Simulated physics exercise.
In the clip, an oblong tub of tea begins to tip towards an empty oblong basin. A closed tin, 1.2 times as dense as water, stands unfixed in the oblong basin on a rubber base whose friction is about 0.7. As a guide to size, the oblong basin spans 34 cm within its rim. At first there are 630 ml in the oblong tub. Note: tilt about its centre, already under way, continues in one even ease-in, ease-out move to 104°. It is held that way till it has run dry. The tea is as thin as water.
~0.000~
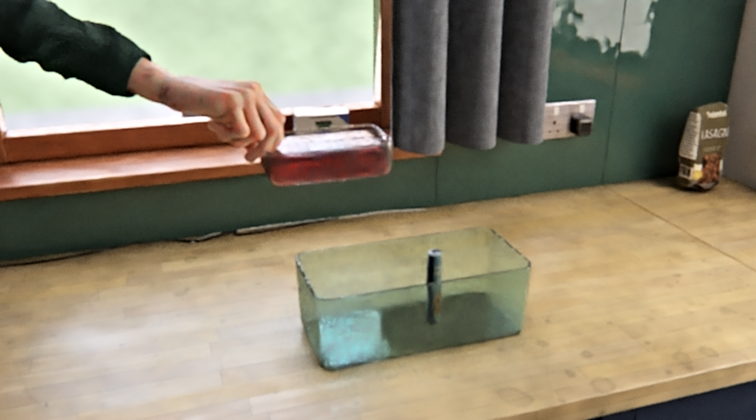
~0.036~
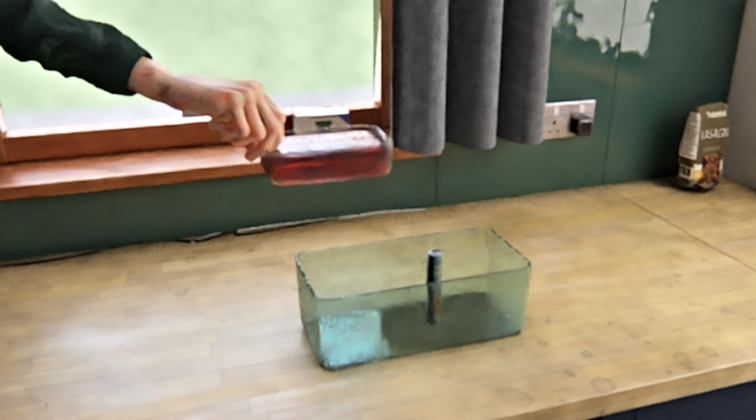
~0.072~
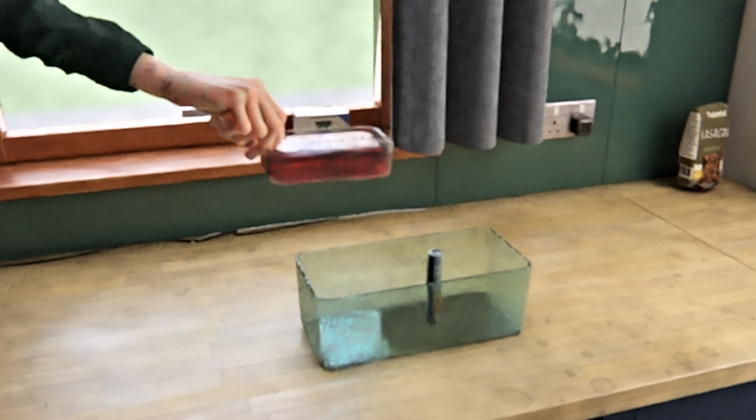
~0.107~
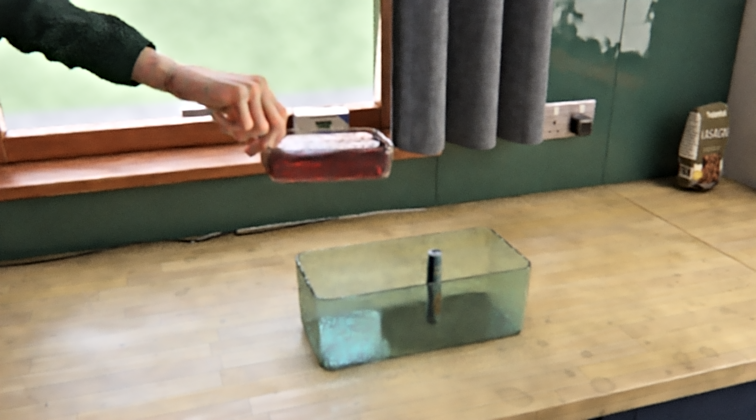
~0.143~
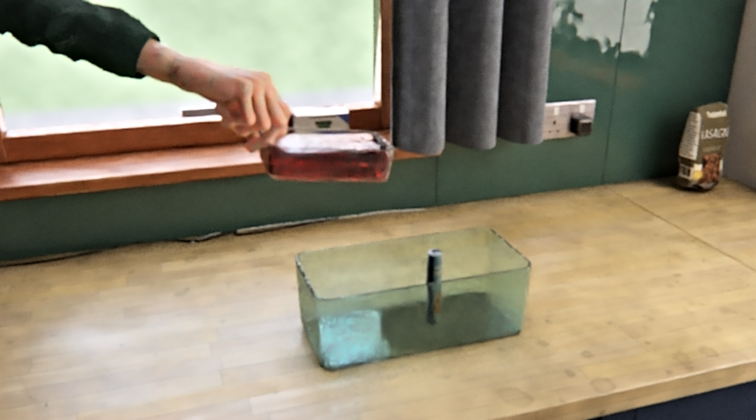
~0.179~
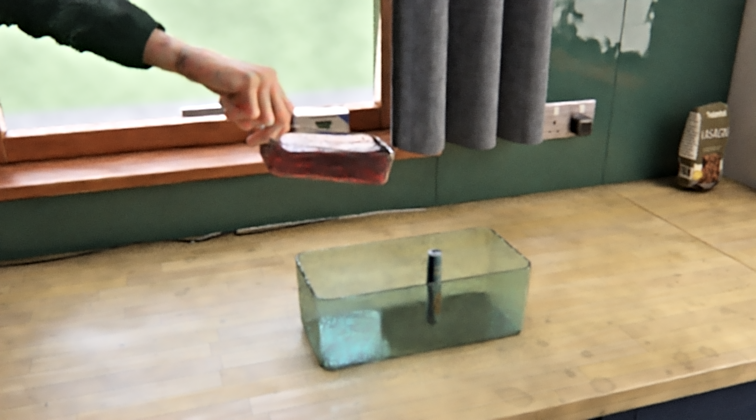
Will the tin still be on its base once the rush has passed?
No, it is upset.
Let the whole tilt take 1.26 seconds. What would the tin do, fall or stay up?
The tin remains upright.
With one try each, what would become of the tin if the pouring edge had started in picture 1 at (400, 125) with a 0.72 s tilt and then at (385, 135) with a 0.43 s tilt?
Trial 1 - tin stays standing; trial 2 - tin tips.
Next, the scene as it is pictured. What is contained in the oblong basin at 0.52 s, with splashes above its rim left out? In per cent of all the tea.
Near 18 in a hundred.
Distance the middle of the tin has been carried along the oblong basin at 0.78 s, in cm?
Close to 5 cm.
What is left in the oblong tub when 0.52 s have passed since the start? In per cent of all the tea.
At that time about 14 in a hundred parts are still held.
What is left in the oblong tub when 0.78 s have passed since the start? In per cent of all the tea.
About 0 percent.
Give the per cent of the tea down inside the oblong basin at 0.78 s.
It works out near 92 per cent.
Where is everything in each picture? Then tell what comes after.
In the first picture, tilt 0°; pouring edge (384, 135); surface from (264, 149) to (381, 138); the oblong basin's rim runs from (305, 277) to (510, 246); the tin's top is at (435, 256).
In the second picture, tilt 0°; pouring edge (384, 135); surface from (264, 148) to (381, 138).
In the third picture, tilt 2°; pouring edge (384, 137); surface from (265, 147) to (381, 139).
In the fourth picture, tilt 4°; pouring edge (385, 139); surface from (265, 146) to (381, 140).
In the fifth picture, tilt 7°; pouring edge (385, 142); surface from (265, 145) to (382, 141).
In the sixth picture, tilt 11°; pouring edge (385, 146); surface from (266, 143) to (383, 143).
Then, 0.52 s in, the tilt is 73° and 15 per cent is still to pour; the tin stands where it began.
Then, 0.78 s in, the tilt is 103° and 0 per cent is still to pour; the tin leans 43°.
Then, 1.04 s in, the tilt is 104° and 0 per cent is still to pour; the tin lies on its side.
Then, 1.33 s in, the tilt is 104° and 0 per cent is still to pour; the tin lies on its side.
Finally, the tin lies on its side.
